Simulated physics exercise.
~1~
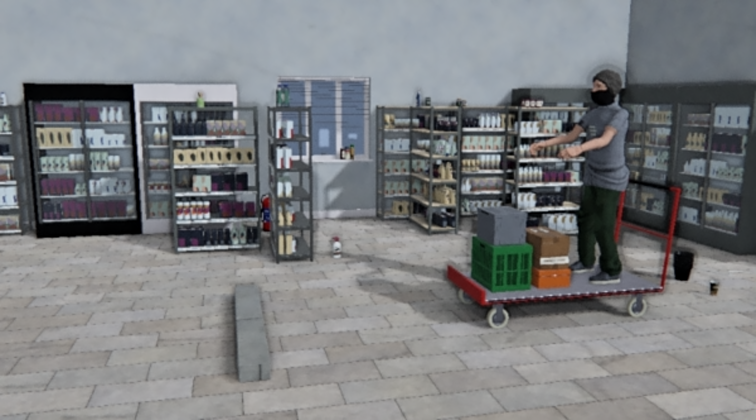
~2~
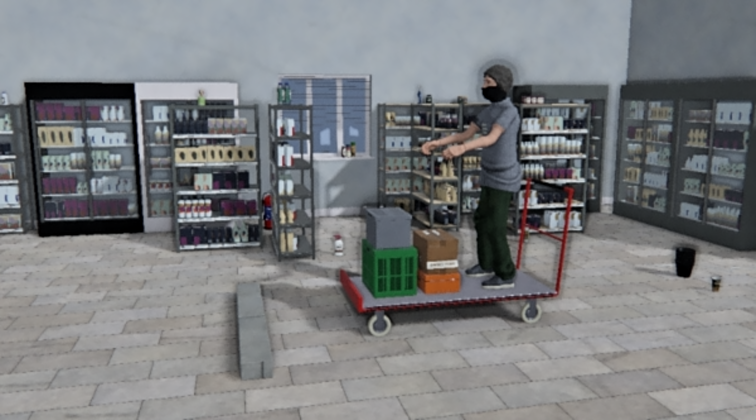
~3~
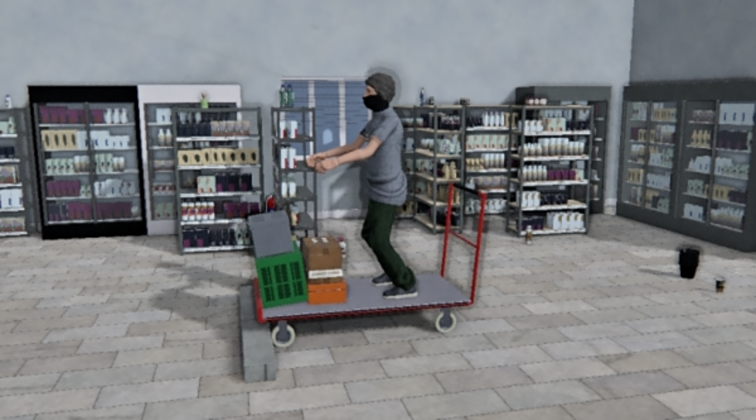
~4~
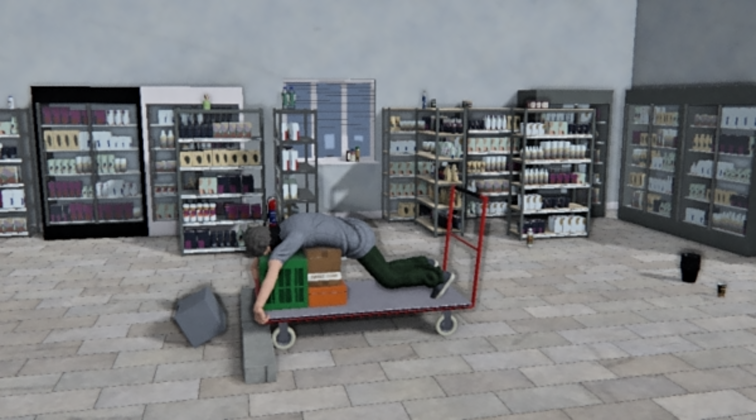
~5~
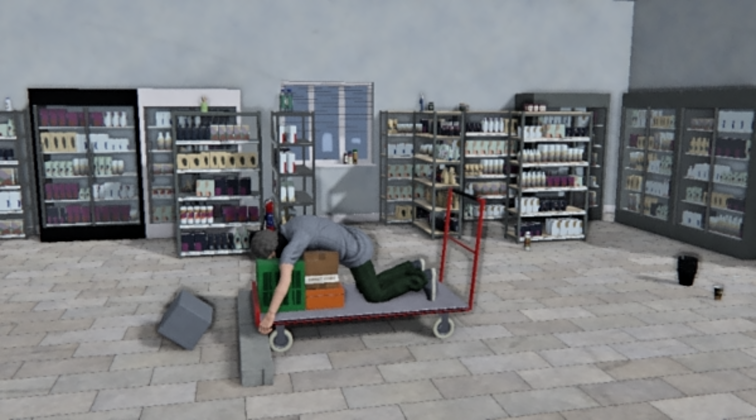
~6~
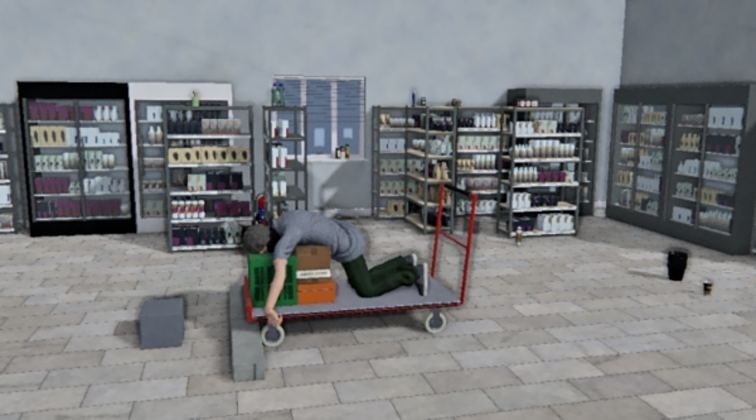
Masked person riding a flat cart left into a low kerb, pitching forward over the crates as a grey tote tumbles off.
